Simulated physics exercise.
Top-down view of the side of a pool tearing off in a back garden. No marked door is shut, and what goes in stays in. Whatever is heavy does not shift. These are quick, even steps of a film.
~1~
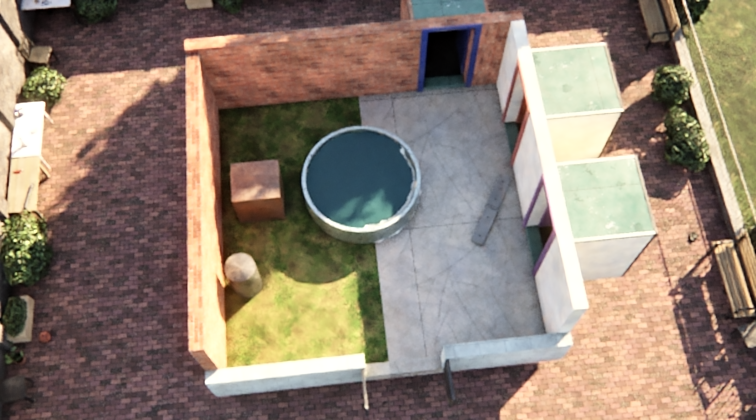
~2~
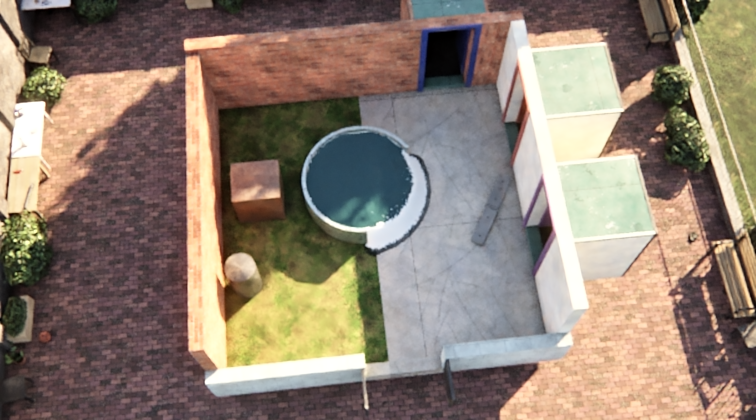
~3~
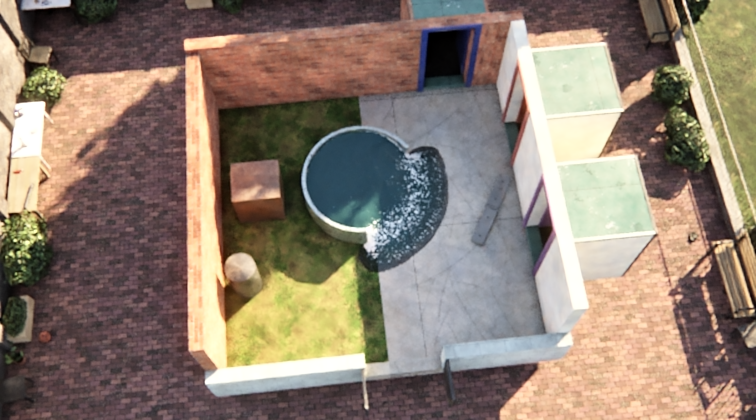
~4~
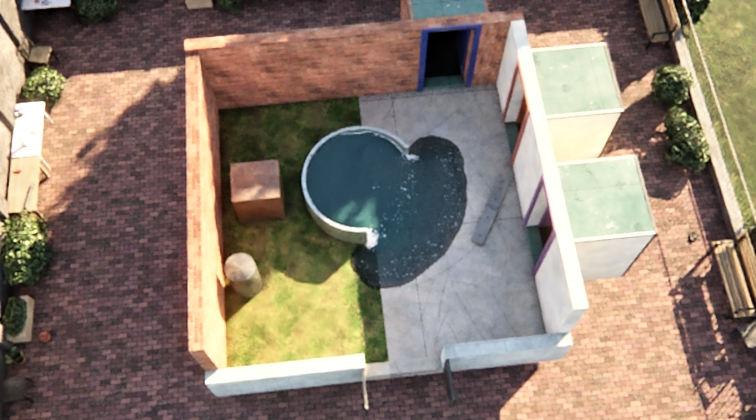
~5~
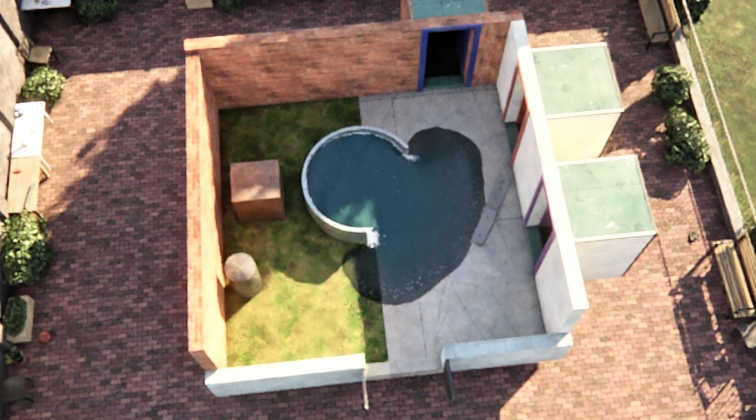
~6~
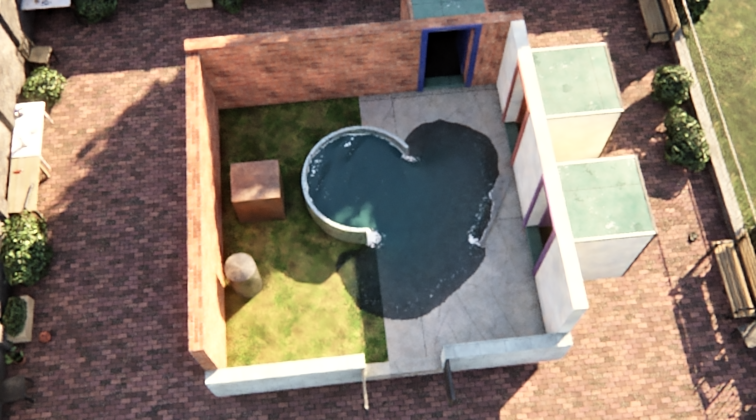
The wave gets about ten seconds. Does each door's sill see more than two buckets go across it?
The sill of the purple door does. The sill of the blue door does not. The sill of the red door does.
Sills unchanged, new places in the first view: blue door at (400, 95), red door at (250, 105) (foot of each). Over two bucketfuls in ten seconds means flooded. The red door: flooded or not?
The red door falls short.
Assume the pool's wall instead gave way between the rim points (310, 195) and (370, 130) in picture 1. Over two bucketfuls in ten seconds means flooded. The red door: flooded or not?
The red one goes past it.
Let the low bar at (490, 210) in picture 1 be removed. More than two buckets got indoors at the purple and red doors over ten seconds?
Lab note - purple crosses the line, red crosses the line.
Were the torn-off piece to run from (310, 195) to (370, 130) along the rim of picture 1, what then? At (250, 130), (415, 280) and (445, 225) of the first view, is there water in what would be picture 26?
Point one reached; point two not reached; point three not reached.
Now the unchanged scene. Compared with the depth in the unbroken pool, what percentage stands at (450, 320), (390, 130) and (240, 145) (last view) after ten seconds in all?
Readings in order: Around 8, 8 and 4 %.
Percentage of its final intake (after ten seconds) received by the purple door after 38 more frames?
I'd put it at about 100 per cent.
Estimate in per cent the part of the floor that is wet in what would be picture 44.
Roughly 75 percent, I'd say.
A moment on, water covers 45 % of the floor; the purple door wet at the sill, nothing in, the blue door not reached, the red door under two buckets in.
Next, water covers 45 % of the floor; the purple door under two buckets in, the blue door wet at the sill, nothing in, the red door over two buckets in.
Then, water covers 45 % of the floor; the purple door over two buckets in, the blue door wet at the sill, nothing in, the red door far over two buckets in.
Later, water covers 75 % of the floor; the purple door over two buckets in, the blue door wet at the sill, nothing in, the red door far over two buckets in.
In the end, water covers 95 % of the floor; the purple door over two buckets in, the blue door wet at the sill, nothing in, the red door far over two buckets in.
